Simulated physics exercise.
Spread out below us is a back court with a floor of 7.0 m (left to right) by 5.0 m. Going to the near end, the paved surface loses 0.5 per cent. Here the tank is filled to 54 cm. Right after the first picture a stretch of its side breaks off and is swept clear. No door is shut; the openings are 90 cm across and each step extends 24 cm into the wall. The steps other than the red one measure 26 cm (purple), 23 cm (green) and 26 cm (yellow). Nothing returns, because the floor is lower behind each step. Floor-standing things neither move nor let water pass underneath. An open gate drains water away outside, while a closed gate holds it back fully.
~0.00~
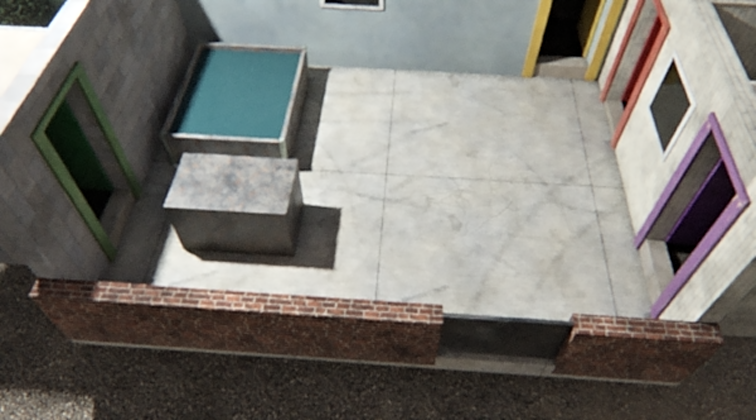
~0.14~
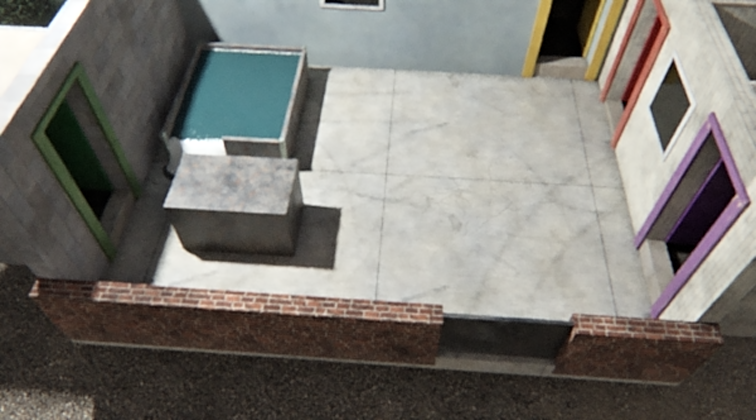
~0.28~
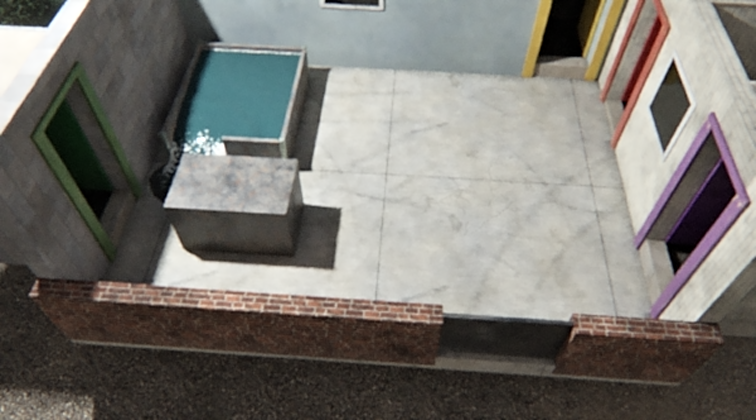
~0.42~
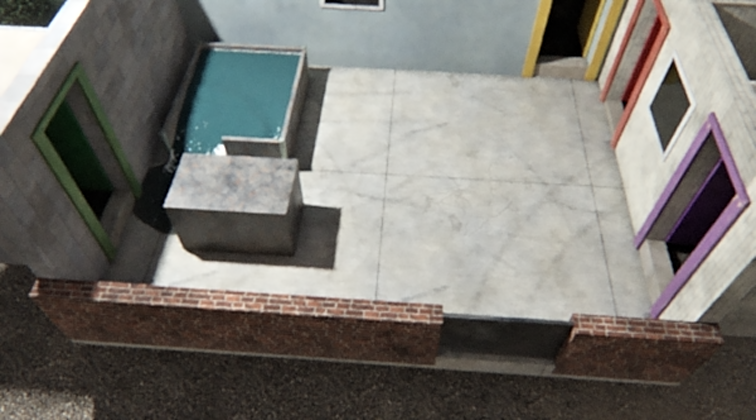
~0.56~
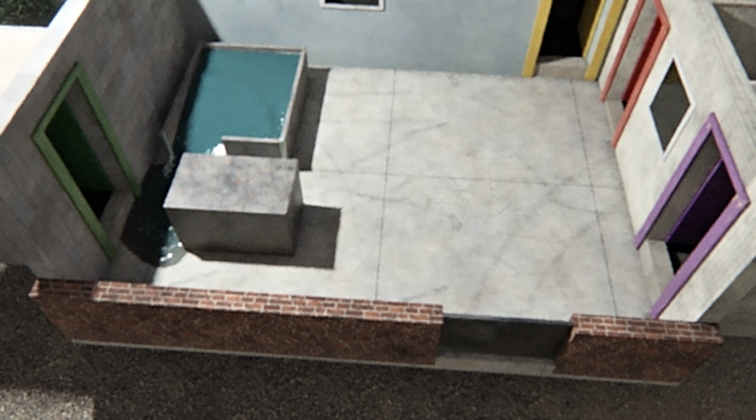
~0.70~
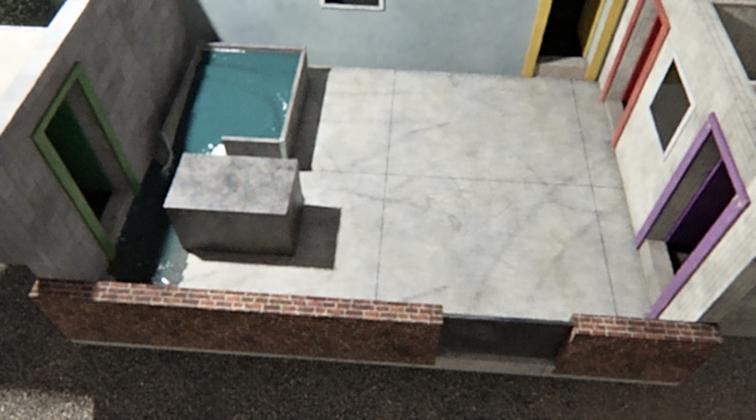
The clip opens on a sunlit walled court with a still tank of blue-green water behind a grey block. Part of the tank's near side breaks away and water gushes out in white splashes, then spreads as a dark sheet between the block and the green-framed doorway, toward the low brick wall.
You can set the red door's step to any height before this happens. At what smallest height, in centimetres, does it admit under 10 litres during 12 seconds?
At about 6 centimetres.
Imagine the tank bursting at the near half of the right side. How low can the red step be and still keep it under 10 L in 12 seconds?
Then 11.5 cm.
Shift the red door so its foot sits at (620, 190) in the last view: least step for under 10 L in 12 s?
Around 8.0 cm would do it.
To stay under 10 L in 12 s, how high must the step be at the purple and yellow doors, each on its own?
Roughly 12.0 cm for the purple door and roughly 8.0 cm for the yellow door.
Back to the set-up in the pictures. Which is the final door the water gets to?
The yellow door.
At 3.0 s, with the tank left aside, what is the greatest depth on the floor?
Around 30 centimetres.
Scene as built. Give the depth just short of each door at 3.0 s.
Lab note, cm: Red 0; purple 0; green 18; yellow 0.
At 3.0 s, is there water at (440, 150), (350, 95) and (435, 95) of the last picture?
First wet through, second bone-dry, third bone-dry.
After 1.4 s water covers 15 % of the floor, deepest (44 cm) near (90, 314); it has not reached the red door.
After 3.0 s water covers 45 % of the floor, deepest (30 cm) near (118, 316); it has not reached the red door.
After 12.0 s water covers 95 % of the floor, deepest (9 cm) near (312, 91); 8 cm at the red door, 0 litres in over its 10 cm step.
At the red door as built, the water arrived by 5.2 s and peaked near 9 cm at 10.6 s.
Run again over the same 12 s with other heights there, 16 litres in over 5 cm, 7 litres over 6.5 cm. The limit of 10 litres is kept from about 6 cm up.
